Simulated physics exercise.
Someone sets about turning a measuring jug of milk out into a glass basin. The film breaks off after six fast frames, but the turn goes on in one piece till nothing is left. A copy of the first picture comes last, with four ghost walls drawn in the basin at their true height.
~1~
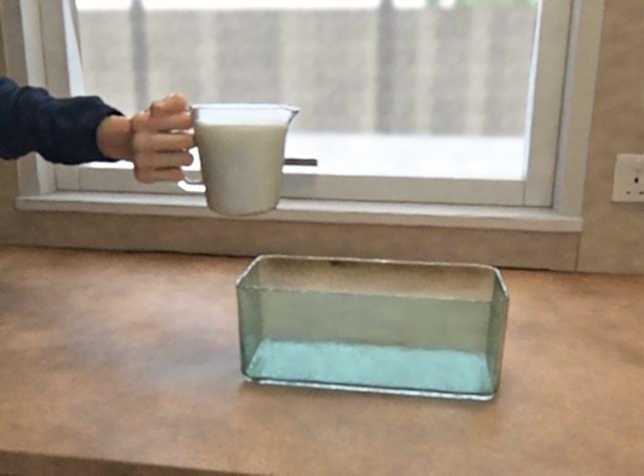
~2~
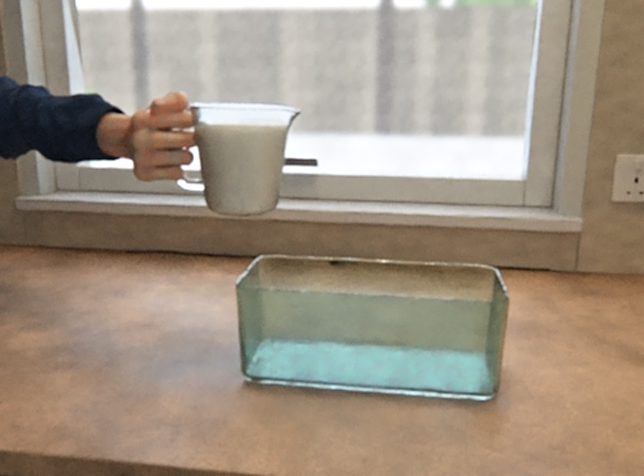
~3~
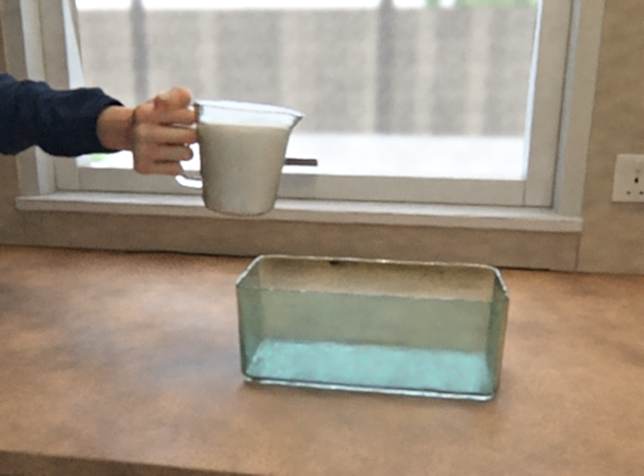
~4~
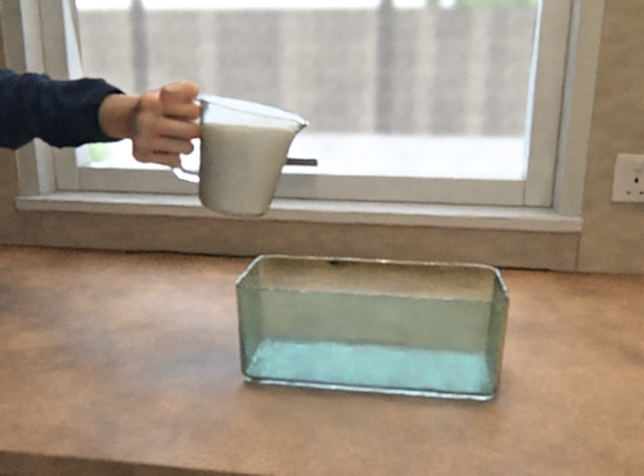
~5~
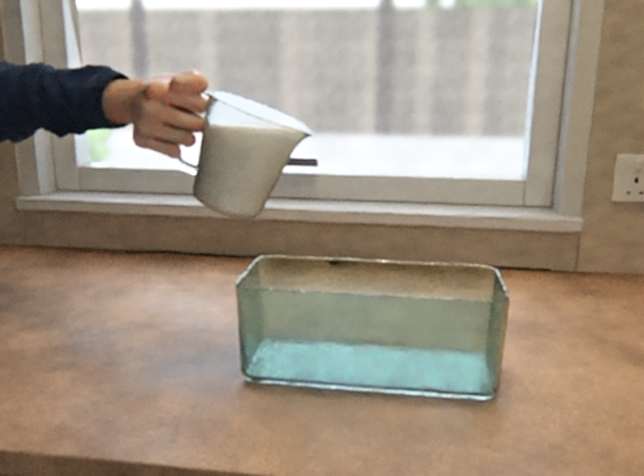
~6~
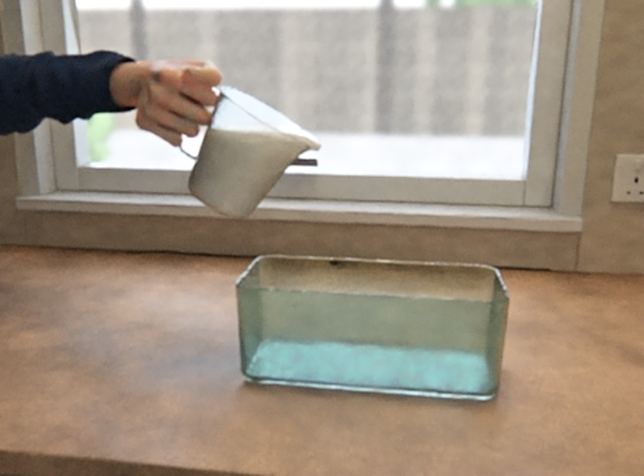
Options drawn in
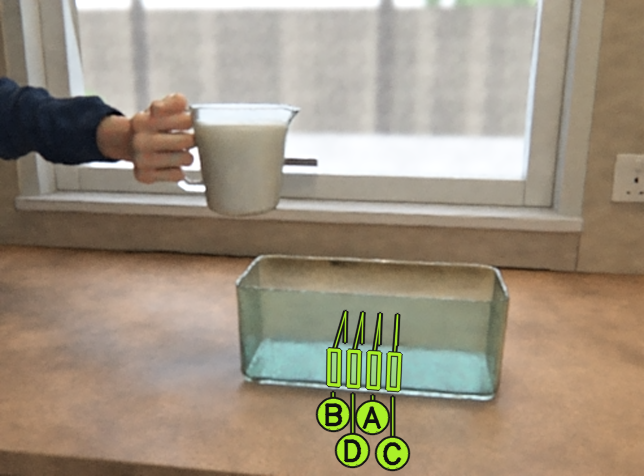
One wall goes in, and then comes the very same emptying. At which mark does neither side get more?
Best: D.
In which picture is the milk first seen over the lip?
Picture 6.
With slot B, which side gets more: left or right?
More ends on the right.
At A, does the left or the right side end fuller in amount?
More ends on the left.
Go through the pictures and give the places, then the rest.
Upright, lip at (298, 110); basin from (242, 377) to (498, 396); nothing has left yet, in the first frame.
Upright, lip at (299, 111); nothing has left yet, in the second frame.
Tipped about 5°, lip at (302, 116); nothing has left yet, in the third frame.
Tipped about 12°, lip at (306, 123); nothing has left yet, in the fourth frame.
Tipped about 20°, lip at (311, 134); nothing has left yet, in the fifth frame.
Tipped about 31°, lip at (314, 147); milk is over the lip, down to (314, 147), in the sixth frame.
On the marked copy, A at (372, 395); B at (333, 392); C at (392, 397); D at (352, 394).
For slot A, about 81 % ends left of the wall and 16 % right of it; 3 % is lost outside.
For slot B, about 26 % ends left of the wall and 73 % right of it.
For slot C, about 93 % ends left of the wall and 5 % right of it.
For slot D, about 54 % ends left of the wall and 44 % right of it.
